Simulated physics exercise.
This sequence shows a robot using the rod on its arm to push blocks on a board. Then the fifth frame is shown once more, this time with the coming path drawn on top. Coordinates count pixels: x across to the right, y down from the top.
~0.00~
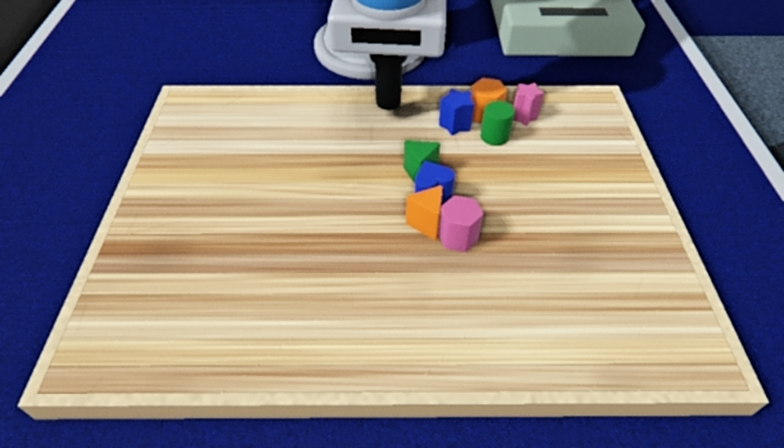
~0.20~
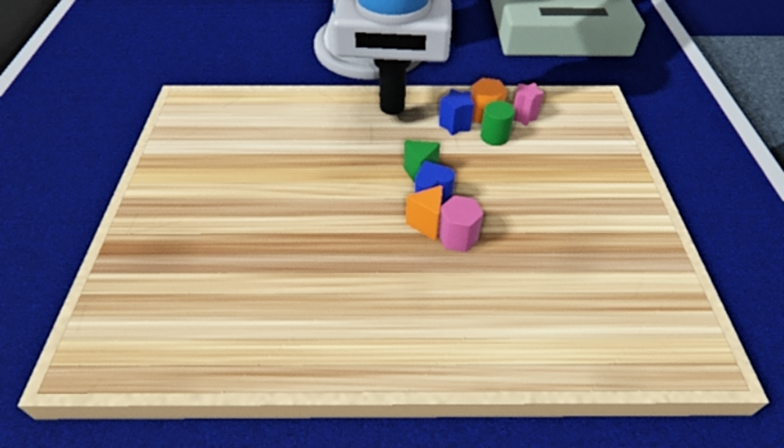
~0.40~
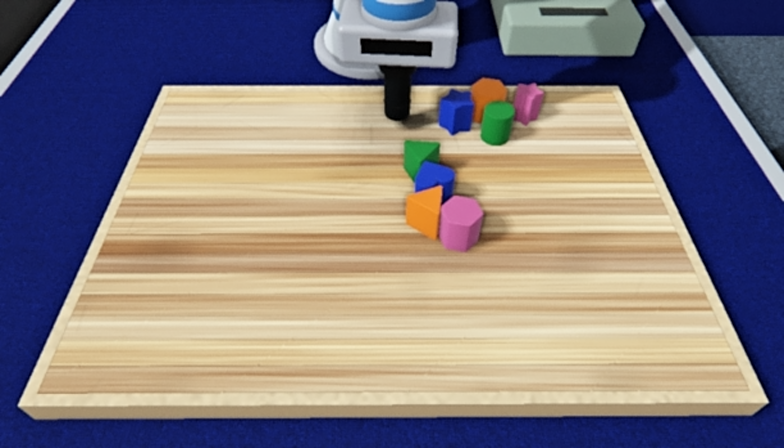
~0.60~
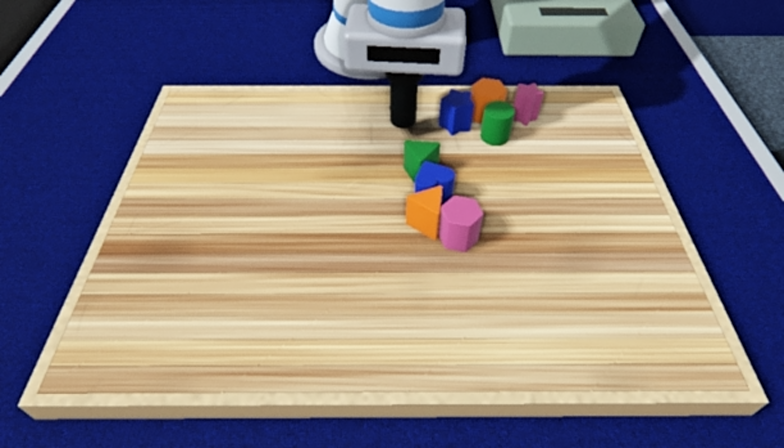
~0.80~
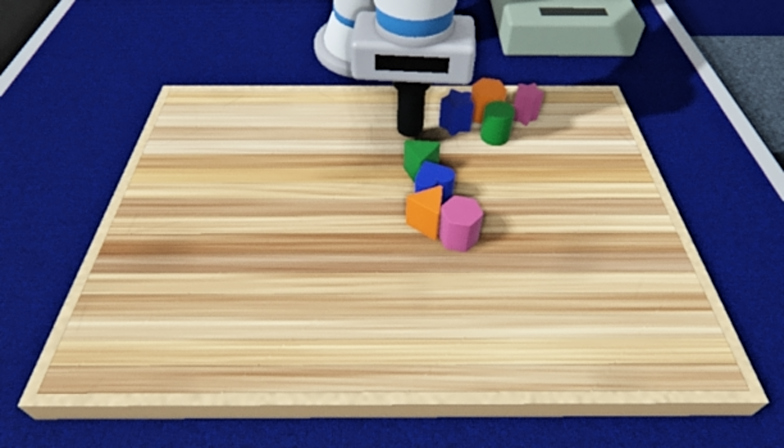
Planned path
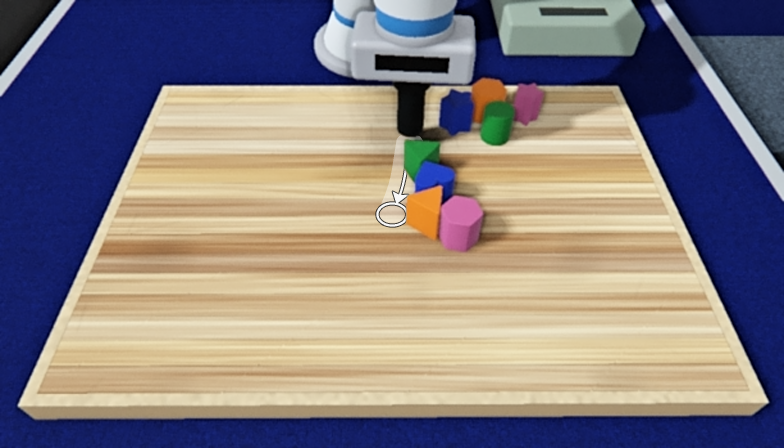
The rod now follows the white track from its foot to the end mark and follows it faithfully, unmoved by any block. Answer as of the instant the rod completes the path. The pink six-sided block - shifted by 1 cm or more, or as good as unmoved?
It holds its position.
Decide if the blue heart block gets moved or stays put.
Once the rod is done, the blue heart block is in a new spot.
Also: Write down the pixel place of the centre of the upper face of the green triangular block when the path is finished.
At the end it should sit near (429, 164).
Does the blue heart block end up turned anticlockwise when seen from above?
That would be a no.
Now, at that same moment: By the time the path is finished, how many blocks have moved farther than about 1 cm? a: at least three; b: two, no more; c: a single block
The one that fits is b, two, no more.
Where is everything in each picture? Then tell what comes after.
The first picture shows rod tip (388, 104); block tops, green triangular block (422, 148); blue heart block (434, 174); pink six-sided block (462, 210).
The second picture shows rod (392, 108); blocks unchanged.
The third picture shows rod (397, 114); blocks unchanged.
The fourth picture shows rod (403, 121); blocks unchanged.
The fifth picture shows rod (410, 130); green triangular block (422, 148); blue heart block (434, 174); pink six-sided block (462, 210).
Path on the board, from (410, 142) by way of (407, 164) and (402, 189) to (392, 214).
One third of the way, rod (407, 153); green triangular block (421, 152), turned 25° anticlockwise; blue heart block (438, 177).
Two thirds of the way, rod (402, 177); green triangular block (429, 164), turned 85° anticlockwise; blue heart block (448, 180), turned 45° clockwise.
At the end, rod (392, 203); green triangular block (429, 164), turned 85° anticlockwise; blue heart block (448, 180), turned 45° clockwise; pink six-sided block in place.
